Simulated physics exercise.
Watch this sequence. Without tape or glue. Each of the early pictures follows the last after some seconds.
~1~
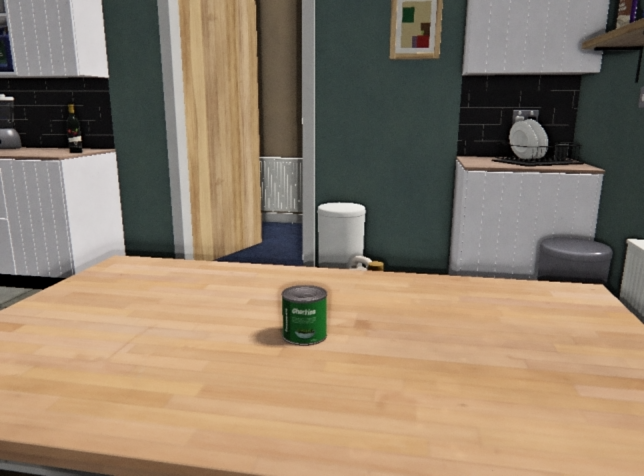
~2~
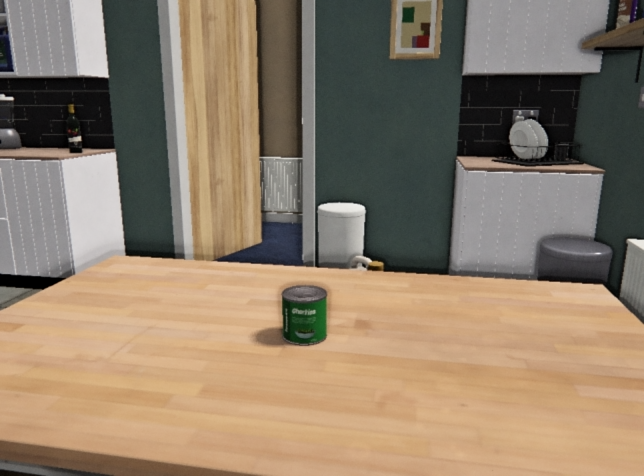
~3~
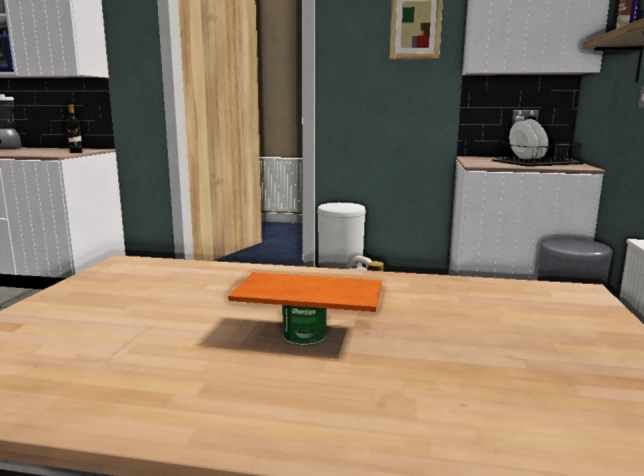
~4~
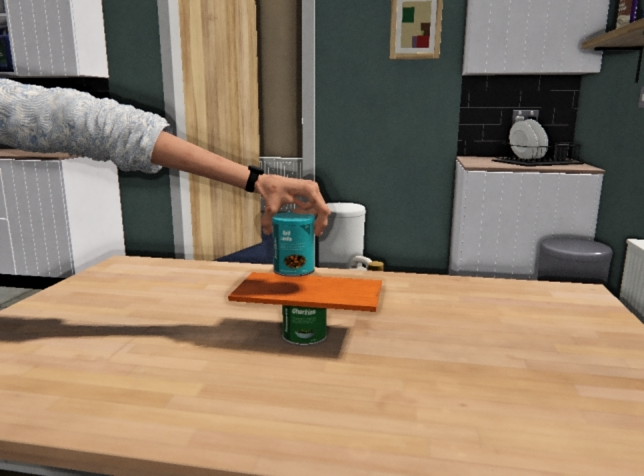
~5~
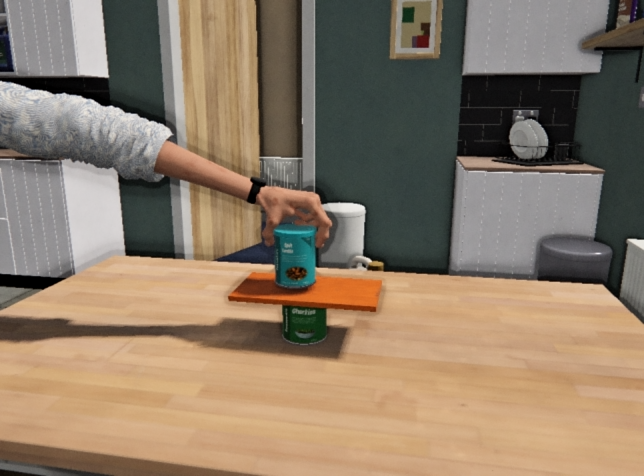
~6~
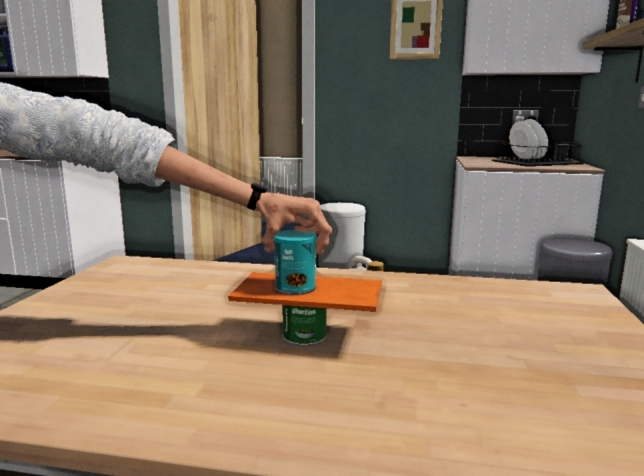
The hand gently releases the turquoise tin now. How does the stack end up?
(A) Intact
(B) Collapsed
The answer is A.
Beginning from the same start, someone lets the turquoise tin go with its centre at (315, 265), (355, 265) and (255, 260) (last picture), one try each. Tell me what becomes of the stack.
The stack remains standing the first time, tumbles down the second time, and tumbles down the third time.
Then, 0.80 s past the last view, nothing moves.
Then, 1.80 s past the last view, turquoise tin resting near (295, 262).
Finally, all 3 still in place. Final places as the last picture's camera would see them, turquoise tin near (295, 262). The stack holds.
